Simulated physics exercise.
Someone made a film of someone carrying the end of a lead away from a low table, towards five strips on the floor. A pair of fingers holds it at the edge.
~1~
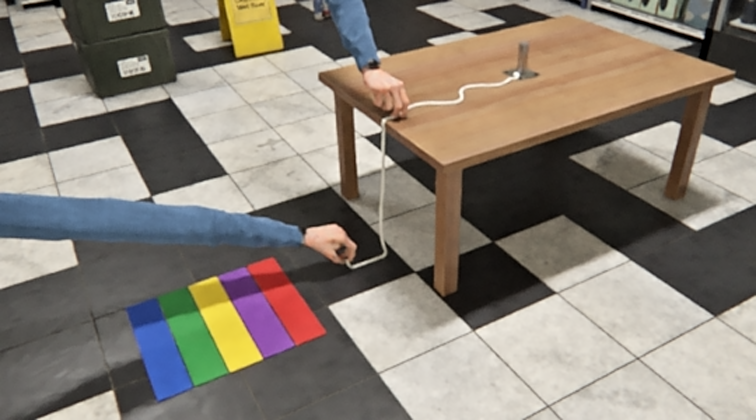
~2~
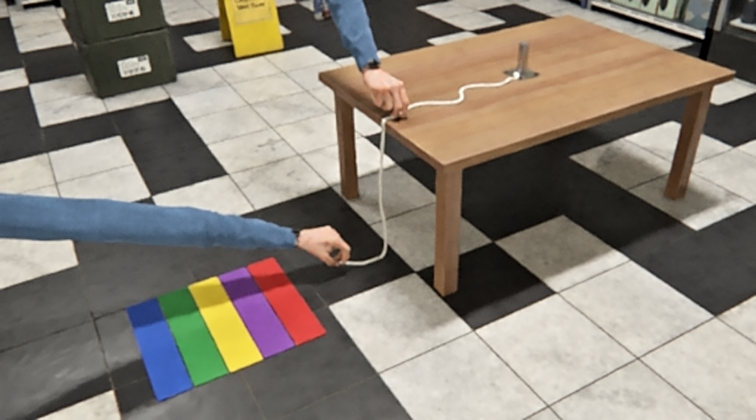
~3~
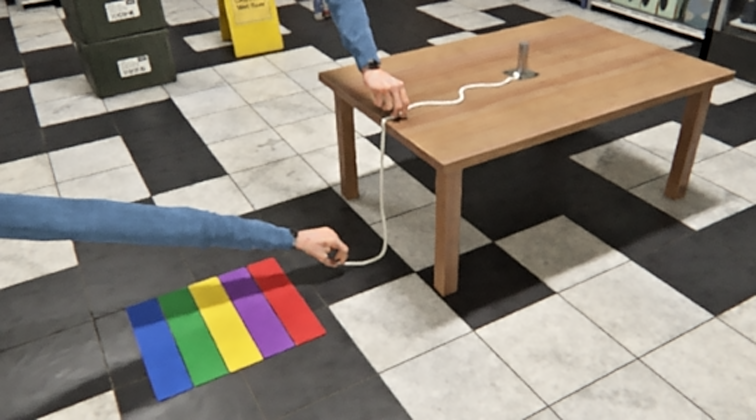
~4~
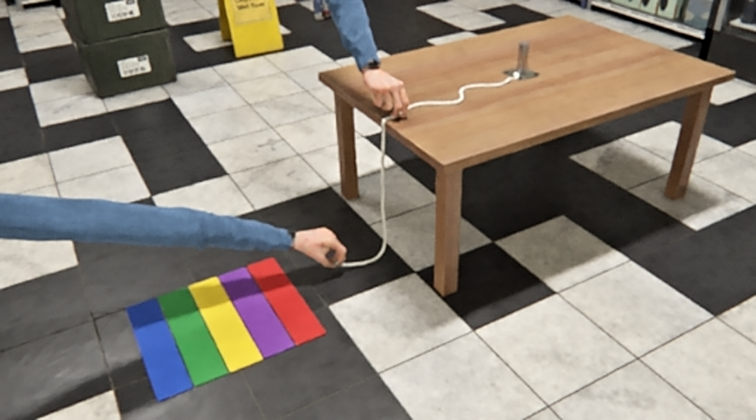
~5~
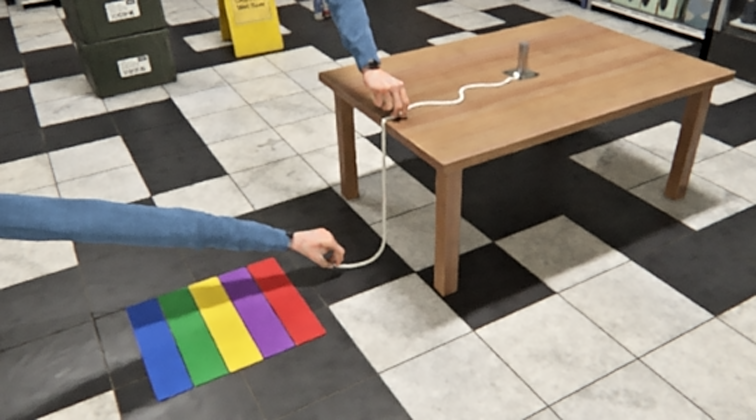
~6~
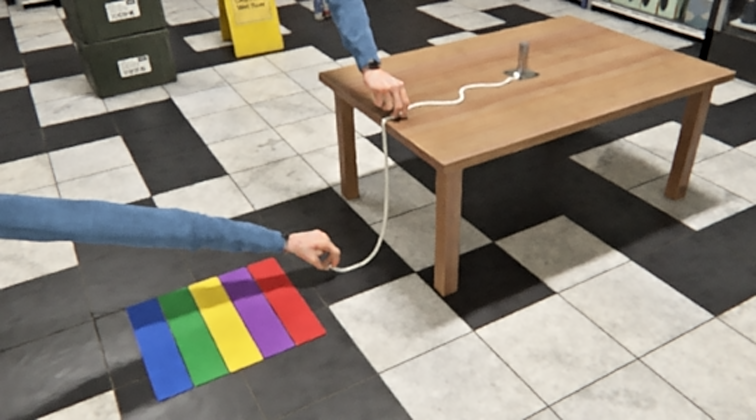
On a black-and-white tiled floor in what looks like a shop, seen from above at an angle by a still camera, a low brown wooden table stands at the right. A white lead winds from a small metal piece on the tabletop to its edge, where fingers hold it, and blue, green, yellow, purple and red strips lie lower left. Another blue-sleeved arm draws the hanging end slightly leftwards, while everything else stays still.
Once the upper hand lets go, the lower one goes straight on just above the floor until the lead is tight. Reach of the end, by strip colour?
Yellow.
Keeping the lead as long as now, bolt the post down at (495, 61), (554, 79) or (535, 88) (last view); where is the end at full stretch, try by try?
(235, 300), (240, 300) and (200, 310), in that order.
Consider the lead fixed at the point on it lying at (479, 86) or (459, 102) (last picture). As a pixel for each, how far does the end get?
(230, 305) and (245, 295).
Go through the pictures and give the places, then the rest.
The first picture shows end (347, 260); red (301, 324); purple (270, 336); yellow (238, 349); green (204, 362); blue (169, 376).
The second picture shows end (340, 262); lead through (505, 83) (461, 94) (412, 107) (382, 145) (381, 201) (385, 250).
The third picture shows end (338, 263).
The fourth picture shows end (336, 264); lead through (505, 83) (461, 94) (412, 107) (383, 144) (383, 201) (382, 252).
The fifth picture shows end (334, 264).
The sixth picture shows end (330, 266); lead through (505, 83) (461, 94) (412, 107) (385, 144) (387, 200) (375, 253).
A little later, end near (286, 282); over red.
Next, end near (244, 297); over purple.
When it is tight, end near (219, 306); over yellow. Over yellow.
